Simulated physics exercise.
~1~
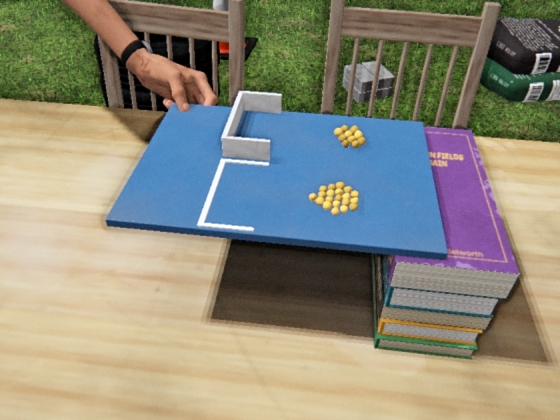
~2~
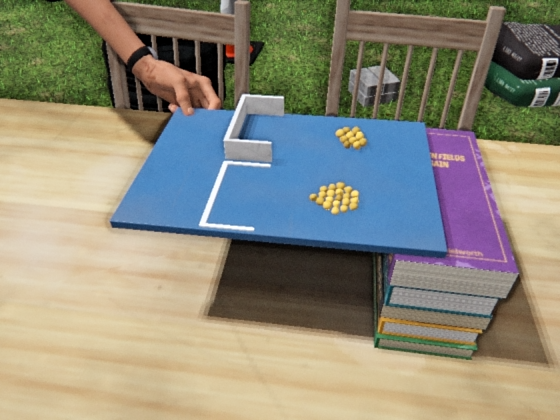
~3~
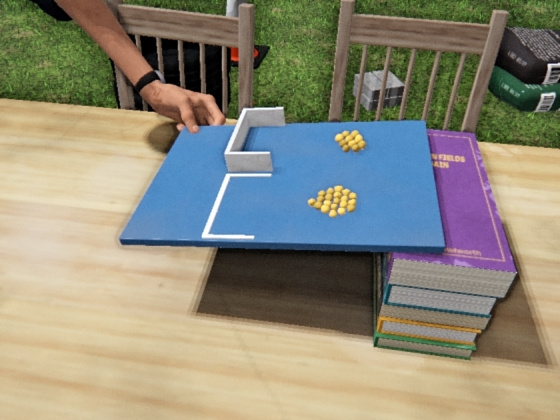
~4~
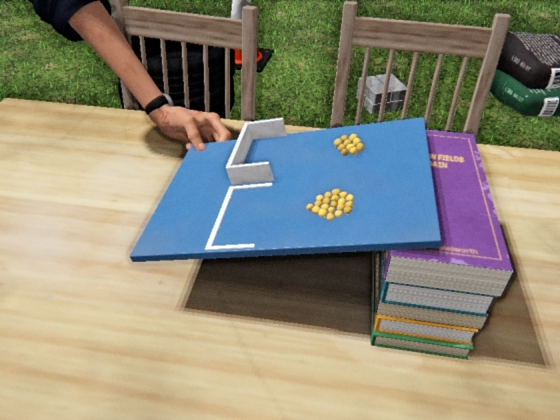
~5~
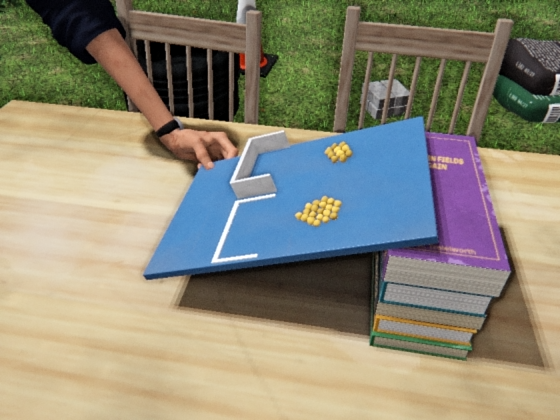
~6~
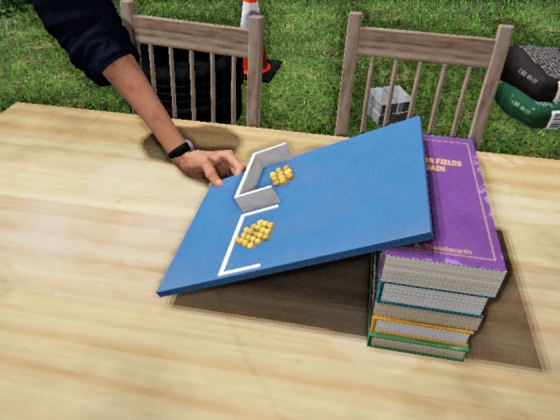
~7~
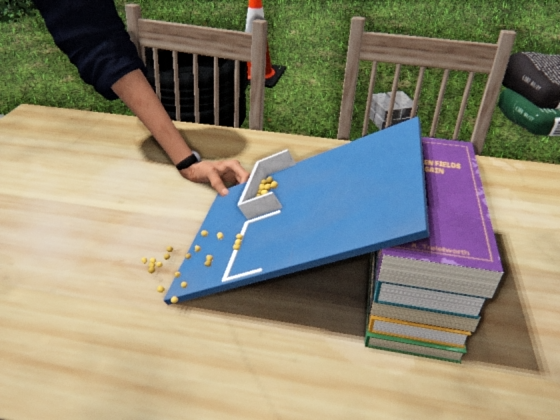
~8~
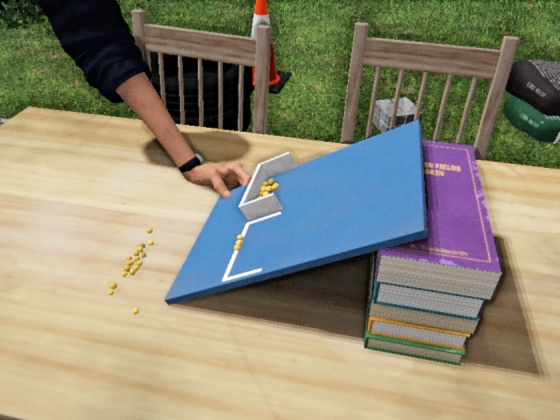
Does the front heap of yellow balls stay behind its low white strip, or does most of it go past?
Most of the front heap goes past the low white strip and ends scattered on the table, while the back heap is stopped by its taller wall.
